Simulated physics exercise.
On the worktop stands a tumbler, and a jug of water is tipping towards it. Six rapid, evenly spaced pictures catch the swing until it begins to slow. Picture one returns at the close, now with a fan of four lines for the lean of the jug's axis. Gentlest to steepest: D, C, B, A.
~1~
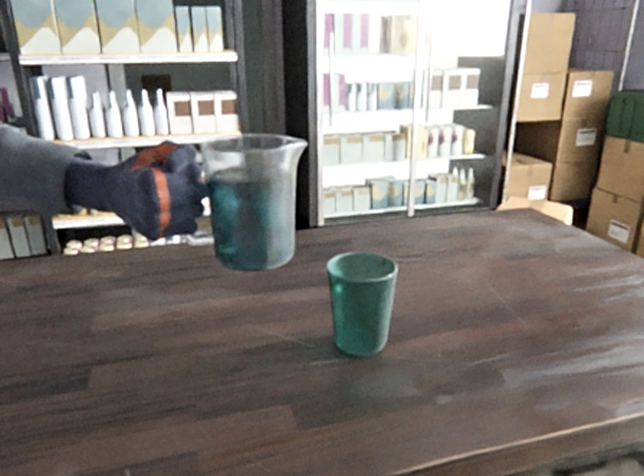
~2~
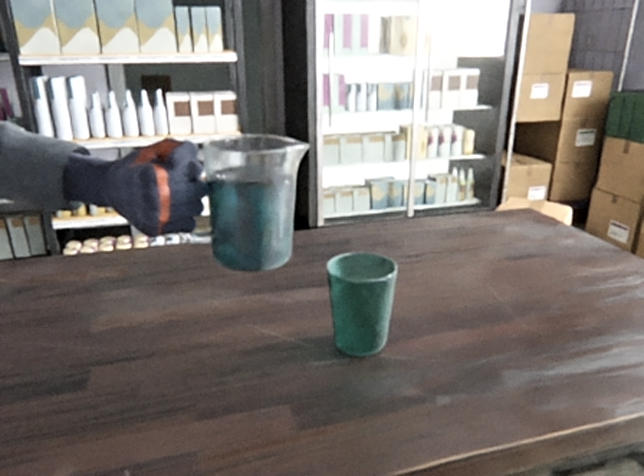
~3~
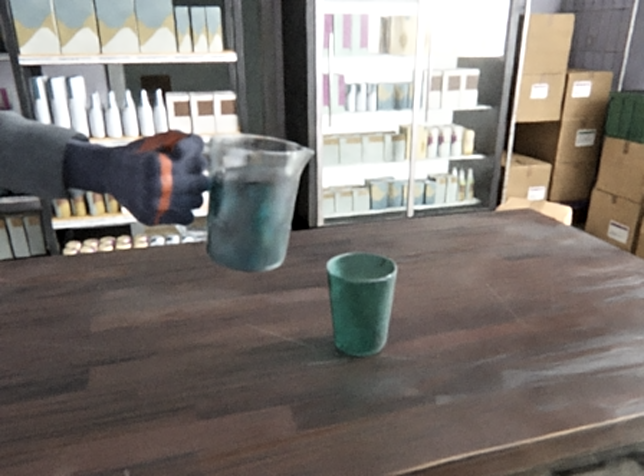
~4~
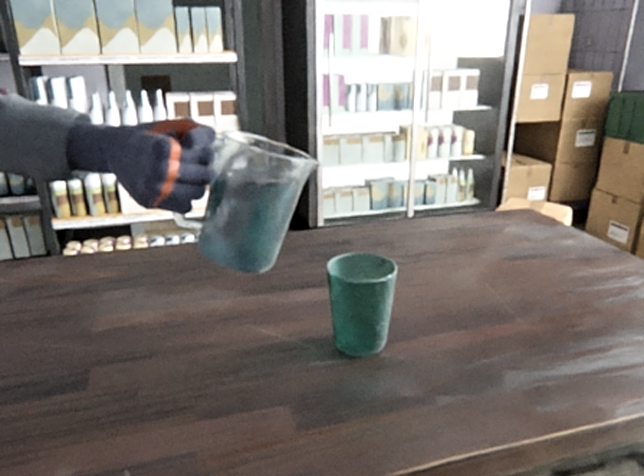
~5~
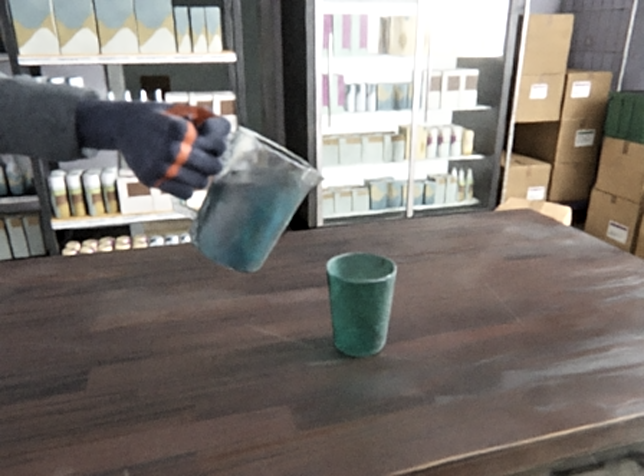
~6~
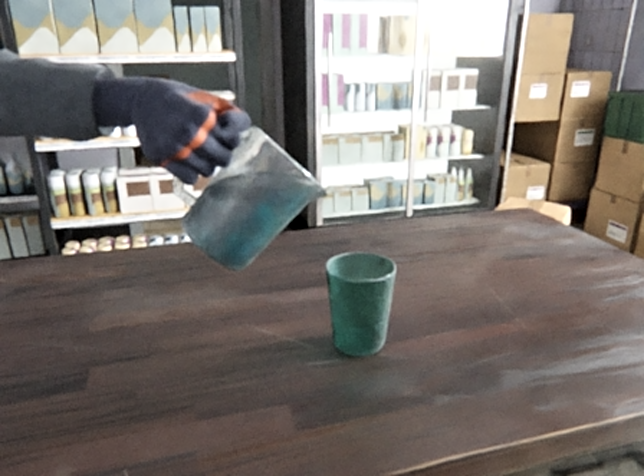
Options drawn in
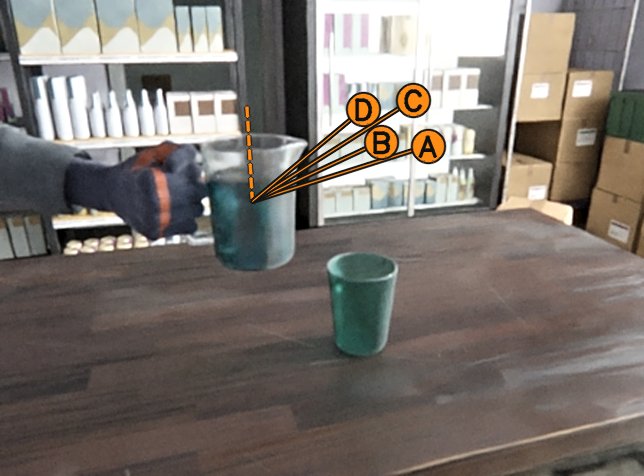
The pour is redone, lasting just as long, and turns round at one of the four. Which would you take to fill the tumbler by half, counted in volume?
B.
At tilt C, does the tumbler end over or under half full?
Under.
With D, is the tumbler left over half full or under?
Under.
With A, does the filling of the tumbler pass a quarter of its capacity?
Yes.
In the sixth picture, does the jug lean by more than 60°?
No, it does not.
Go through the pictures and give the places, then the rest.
In the first picture, upright, lip at (305, 142); rim of the tumbler round (362, 265); nothing has left yet.
In the second picture, tipped about 2°, lip at (307, 145); nothing has left yet.
In the third picture, tipped about 9°, lip at (312, 151); nothing has left yet.
In the fourth picture, tipped about 19°, lip at (319, 163); nothing has left yet.
In the fifth picture, tipped about 31°, lip at (324, 177); nothing has left yet.
In the sixth picture, tipped about 44°, lip at (326, 193); nothing has left yet.
In orange, A at (411, 150); B at (365, 148); C at (398, 108); D at (350, 119).
With A, the tumbler ends with about 73 % of what it can hold.
With B, the tumbler ends with about 54 % of what it can hold.
With C, the tumbler ends with about 36 % of what it can hold.
With D, the tumbler ends with about 22 % of what it can hold.
